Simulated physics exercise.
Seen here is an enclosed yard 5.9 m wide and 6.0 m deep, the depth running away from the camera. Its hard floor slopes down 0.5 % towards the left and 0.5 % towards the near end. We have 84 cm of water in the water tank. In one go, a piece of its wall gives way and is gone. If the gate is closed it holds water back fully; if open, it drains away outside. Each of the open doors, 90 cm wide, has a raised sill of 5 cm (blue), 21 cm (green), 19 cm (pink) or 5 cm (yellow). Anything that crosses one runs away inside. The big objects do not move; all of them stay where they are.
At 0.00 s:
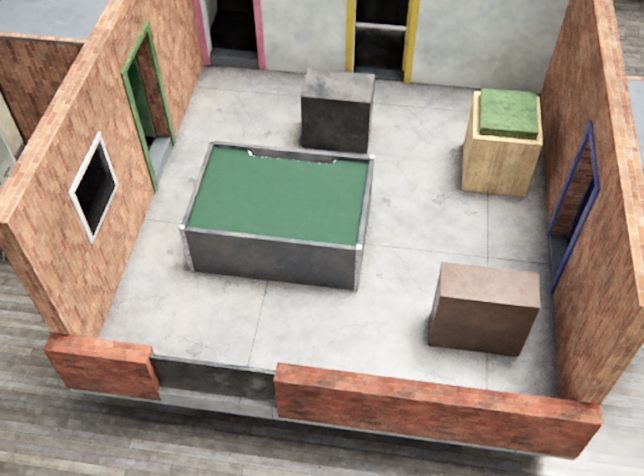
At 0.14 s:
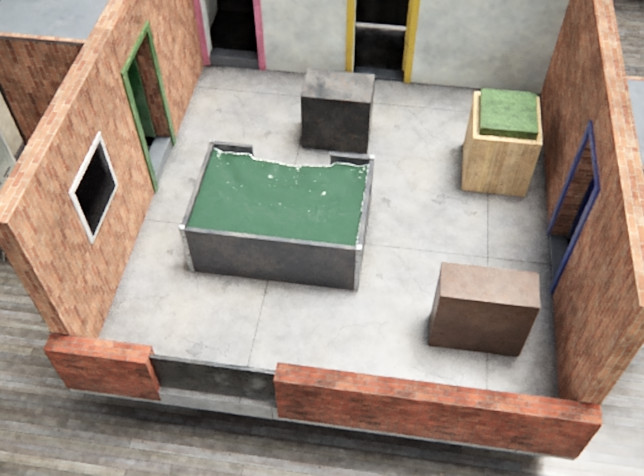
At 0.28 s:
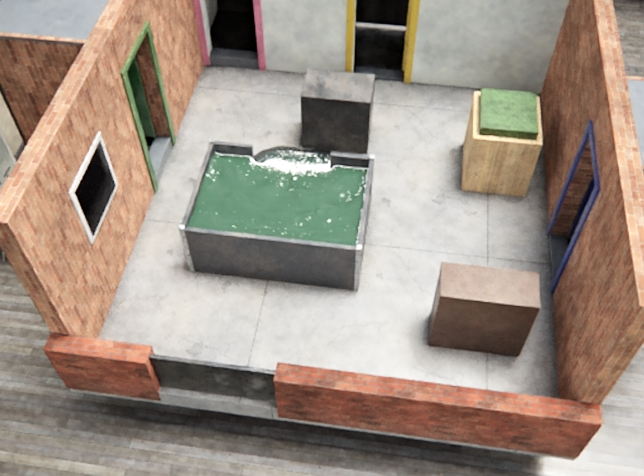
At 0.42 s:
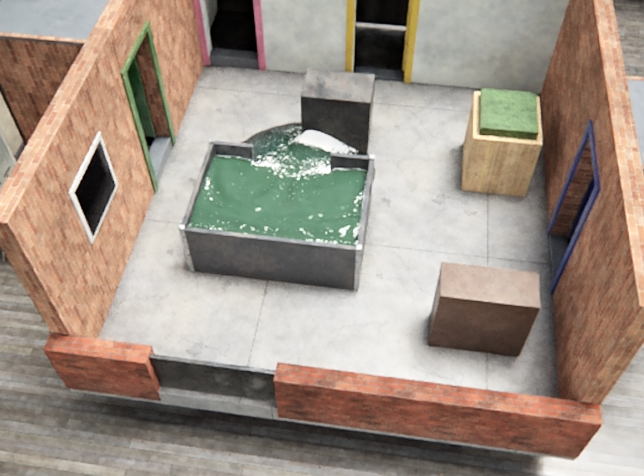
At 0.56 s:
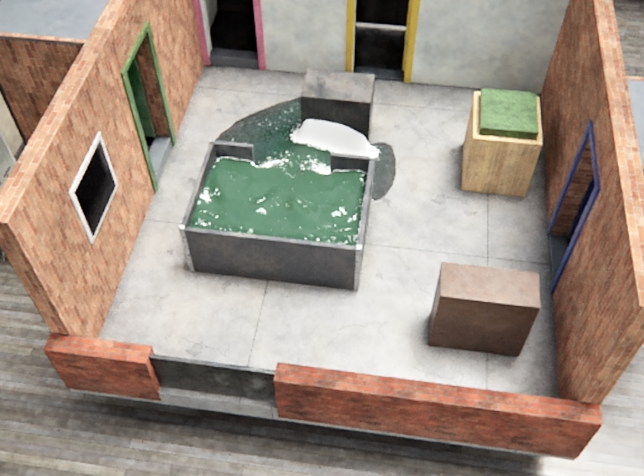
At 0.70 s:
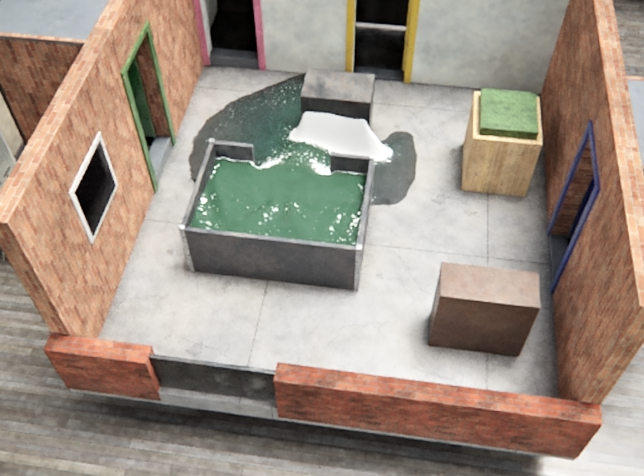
To begin with, a grey tank of green water stands still in a brick-walled yard with a few boxes around it. Part of its far wall gives way, and foaming water pours out through the gap, reaches the grey box behind, and spreads across the floor to both sides.
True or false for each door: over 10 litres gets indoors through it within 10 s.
Blue door - true, green door - false, pink door - true, yellow door - true.
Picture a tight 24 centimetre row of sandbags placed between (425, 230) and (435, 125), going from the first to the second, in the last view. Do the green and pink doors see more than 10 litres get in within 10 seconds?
Doors: Green stays under / pink exceeds.
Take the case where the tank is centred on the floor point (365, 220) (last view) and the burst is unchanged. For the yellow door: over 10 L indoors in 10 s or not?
Against the limit, the yellow door gets more than that.
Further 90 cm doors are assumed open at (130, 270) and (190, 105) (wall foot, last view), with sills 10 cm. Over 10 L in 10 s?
Order as listed: Respected and surpassed.
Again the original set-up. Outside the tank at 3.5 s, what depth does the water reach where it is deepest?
Up to some 28 cm.
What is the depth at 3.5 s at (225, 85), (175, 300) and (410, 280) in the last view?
Listed order: 23 / 0 / 1 cm.
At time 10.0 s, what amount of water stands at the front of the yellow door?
Depth: Approx. 9.5 cm.
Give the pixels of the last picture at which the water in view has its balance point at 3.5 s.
Its balance point lies near (316, 169).
After 1.4 s water covers 35 % of the floor and is deepest (59 cm) near (204, 68); blue door not reached, green door 4 cm at the sill, 0 L in, pink door 30 cm at the sill, 3 L in, yellow door 3 cm at the sill, 0 L in.
After 2.2 s water covers 50 % of the floor and is deepest (38 cm) near (319, 152); blue door 3 cm at the sill, 6 L in, green door 2 cm at the sill, 0 L in, pink door 36 cm at the sill, 63 L in, yellow door 5 cm at the sill, 0 L in.
After 3.5 s water covers 70 % of the floor and is deepest (28 cm) near (319, 152); blue door 9 cm at the sill, 37 L in, green door 10 cm at the sill, 0 L in, pink door 23 cm at the sill, 114 L in, yellow door 7 cm at the sill, 0 L in.
After 6.0 s water covers 95 % of the floor and is deepest (18 cm) near (94, 353); blue door 8 cm at the sill, 64 L in, green door 9 cm at the sill, 0 L in, pink door 14 cm at the sill, 127 L in, yellow door 6 cm at the sill, 6 L in.
After 10.0 s water covers 100 % of the floor and is deepest (16 cm) near (396, 294); blue door 8 cm at the sill, 103 L in, green door 6 cm at the sill, 0 L in, pink door 8 cm at the sill, 127 L in, yellow door 10 cm at the sill, 26 L in.
